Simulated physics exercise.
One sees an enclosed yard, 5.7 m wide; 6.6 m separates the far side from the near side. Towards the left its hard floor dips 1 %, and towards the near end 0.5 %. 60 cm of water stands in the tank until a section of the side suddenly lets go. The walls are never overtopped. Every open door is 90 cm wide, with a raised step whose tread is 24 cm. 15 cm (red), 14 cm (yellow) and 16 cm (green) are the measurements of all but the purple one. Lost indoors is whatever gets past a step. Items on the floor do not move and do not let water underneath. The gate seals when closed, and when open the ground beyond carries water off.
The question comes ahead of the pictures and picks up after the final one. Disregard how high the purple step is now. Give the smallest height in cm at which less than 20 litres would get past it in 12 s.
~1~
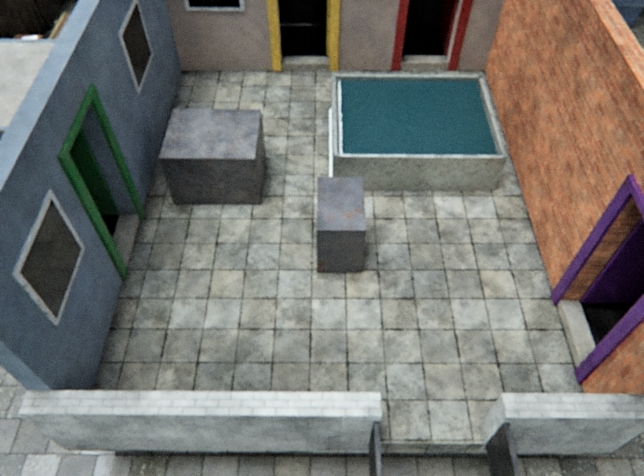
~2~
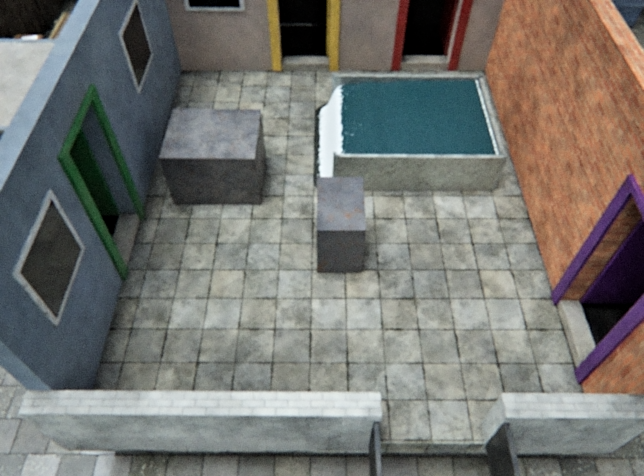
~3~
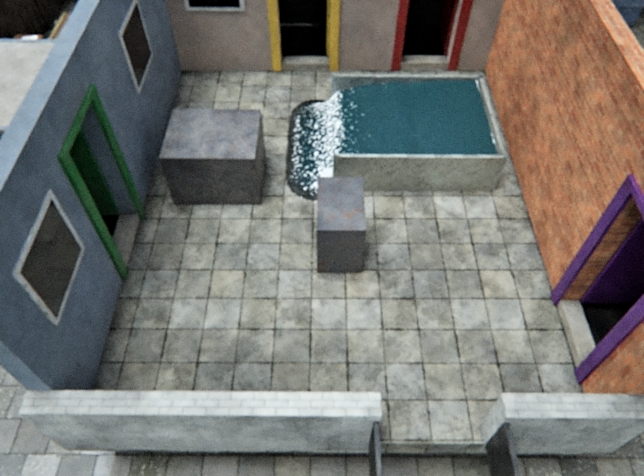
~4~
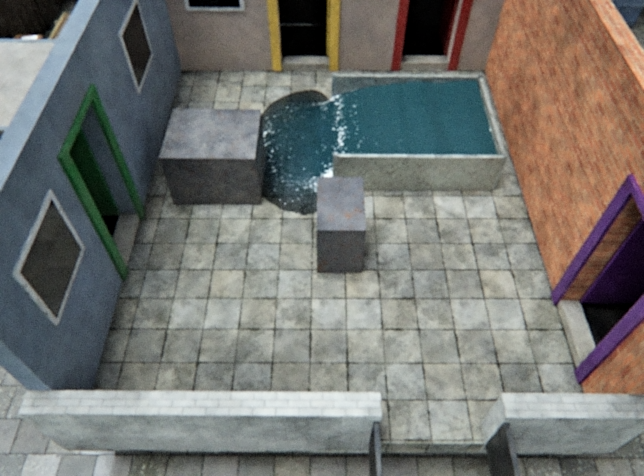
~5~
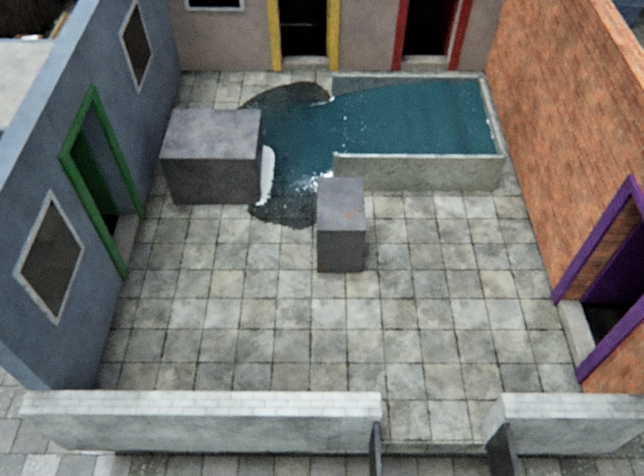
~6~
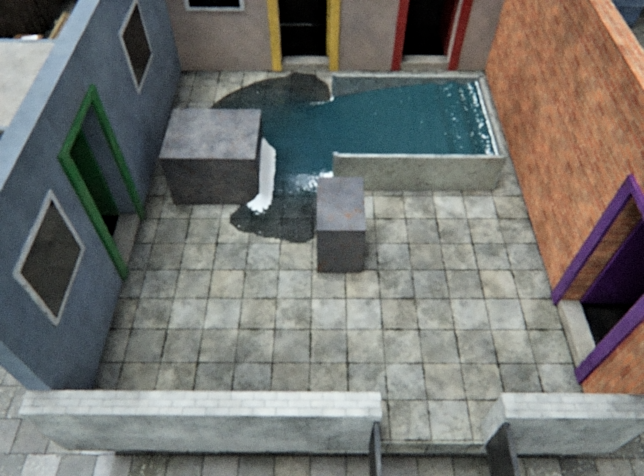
Close to 6.5 cm is just enough.
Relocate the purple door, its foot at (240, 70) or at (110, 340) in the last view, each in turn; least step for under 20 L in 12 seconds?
About 22 cm for the first and 12.0 cm for the second.
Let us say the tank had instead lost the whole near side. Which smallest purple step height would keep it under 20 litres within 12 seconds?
Then the minimum is about 19 cm.
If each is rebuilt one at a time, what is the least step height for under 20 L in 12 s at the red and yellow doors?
You'd want some 10.0 cm at red and some 8.5 cm at yellow.
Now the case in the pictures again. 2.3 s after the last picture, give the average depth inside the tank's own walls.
It averages roughly 15 centimetres.
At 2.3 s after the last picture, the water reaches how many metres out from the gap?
Roughly 5.4 metres.
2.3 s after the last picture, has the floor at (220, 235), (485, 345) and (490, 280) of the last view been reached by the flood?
In the order asked: Soaked, untouched, untouched.
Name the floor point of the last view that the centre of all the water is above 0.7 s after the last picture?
The balance point sits at roughly (342, 146).
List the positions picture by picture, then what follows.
The first frame shows the tank at (412, 117) is whole and still, 60 cm deep; the purple door at (601, 293) is dry.
In the second frame, the gap is at (336, 135), the front 0.2 m out at a hidden place; the back of the tank holds 60 cm.
In the third frame, water pours out at (336, 137) and has run 0.7 m, to (291, 174); about 11 cm deep outside, 60 cm at the back.
In the fourth frame, the gap is at (336, 138), the front 1.2 m out at a hidden place; the back of the tank holds 60 cm.
In the fifth frame, water pours out at (336, 139) and has run 1.8 m, to a hidden place; about 9 cm deep outside, 58 cm at the back.
In the sixth frame, water pours out at (336, 139) and has run 2.3 m, to a hidden place; about 7 cm deep outside, 52 cm at the back; 3.7 m in a straight line remain to the purple door at (601, 293).
Then, 0.7 s after the last picture water covers 30 % of the floor, deepest (42 cm) near (269, 169); it has not reached the purple door.
Then, 2.3 s after the last picture water covers 55 % of the floor, deepest (36 cm) near (182, 74); it has not reached the purple door.
Then, 11.3 s after the last picture water covers 100 % of the floor, deepest (13 cm) near (85, 420); 6 cm at the purple door, 0 litres in over its 13 cm step.
At the purple door as built, the water peaked near 12 cm, 7.3 s after the last picture.
With a step of 5.5 cm, 34 litres would have come in within the 12 s; with 7.5 cm, 12 litres. So under 20 litres takes about 6.5 cm.
